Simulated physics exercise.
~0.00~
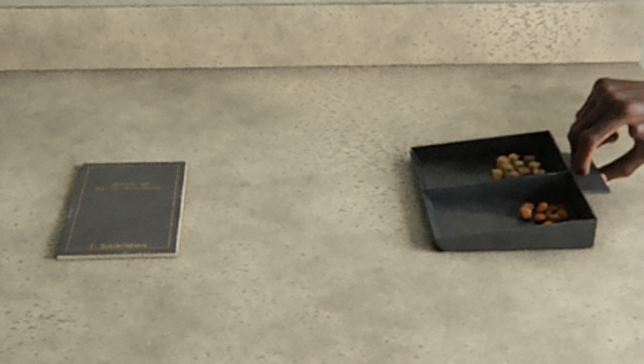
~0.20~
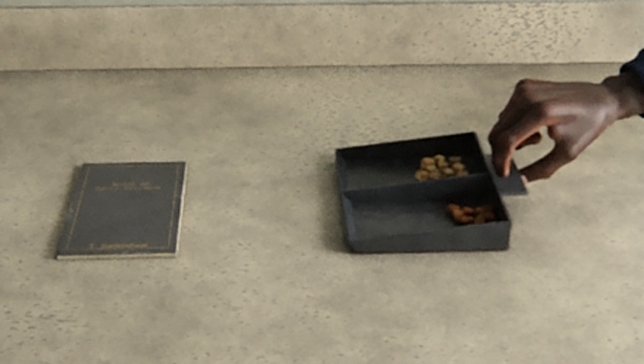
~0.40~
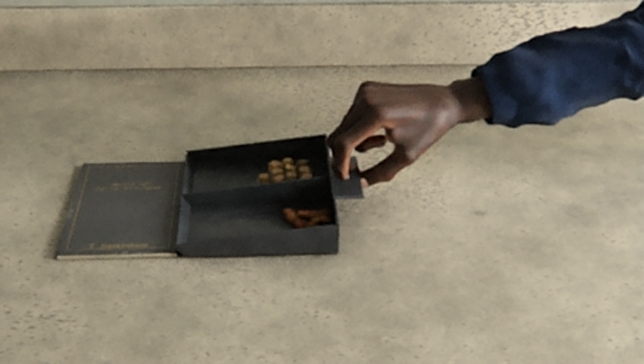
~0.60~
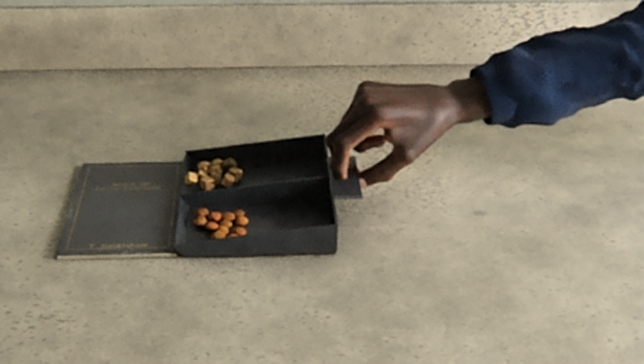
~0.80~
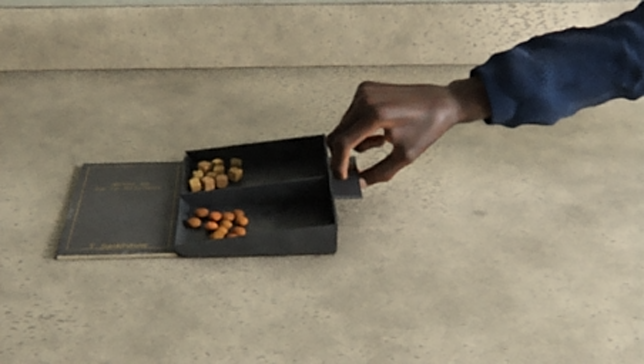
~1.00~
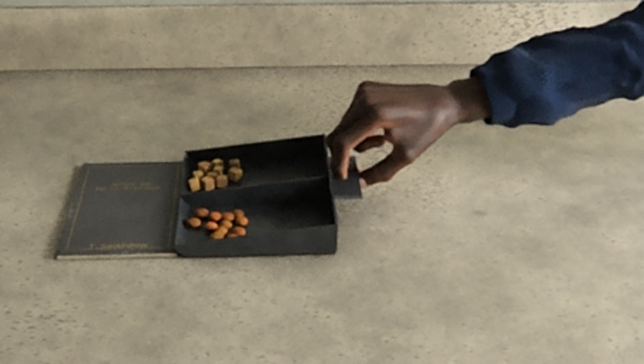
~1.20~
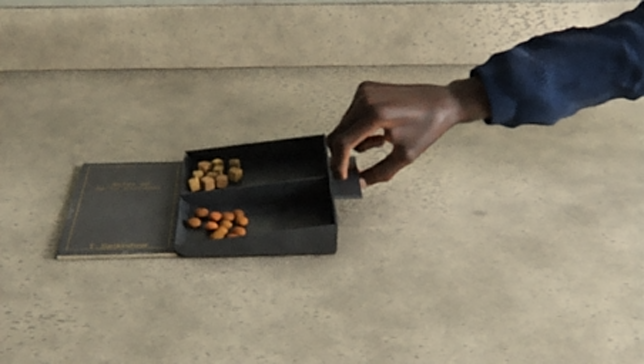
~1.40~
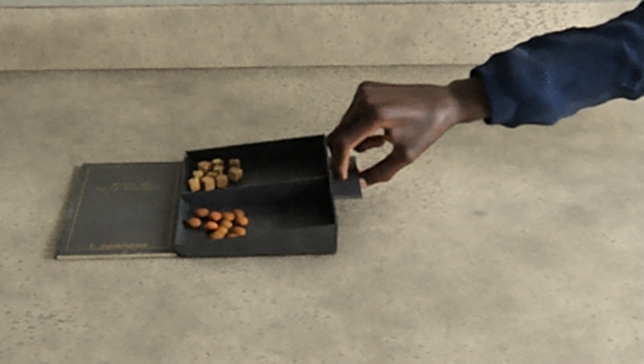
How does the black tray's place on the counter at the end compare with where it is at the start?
At the start the tray sits on the right side of the counter, well apart from the book. By the end it is left of the middle, resting against the book's right edge.
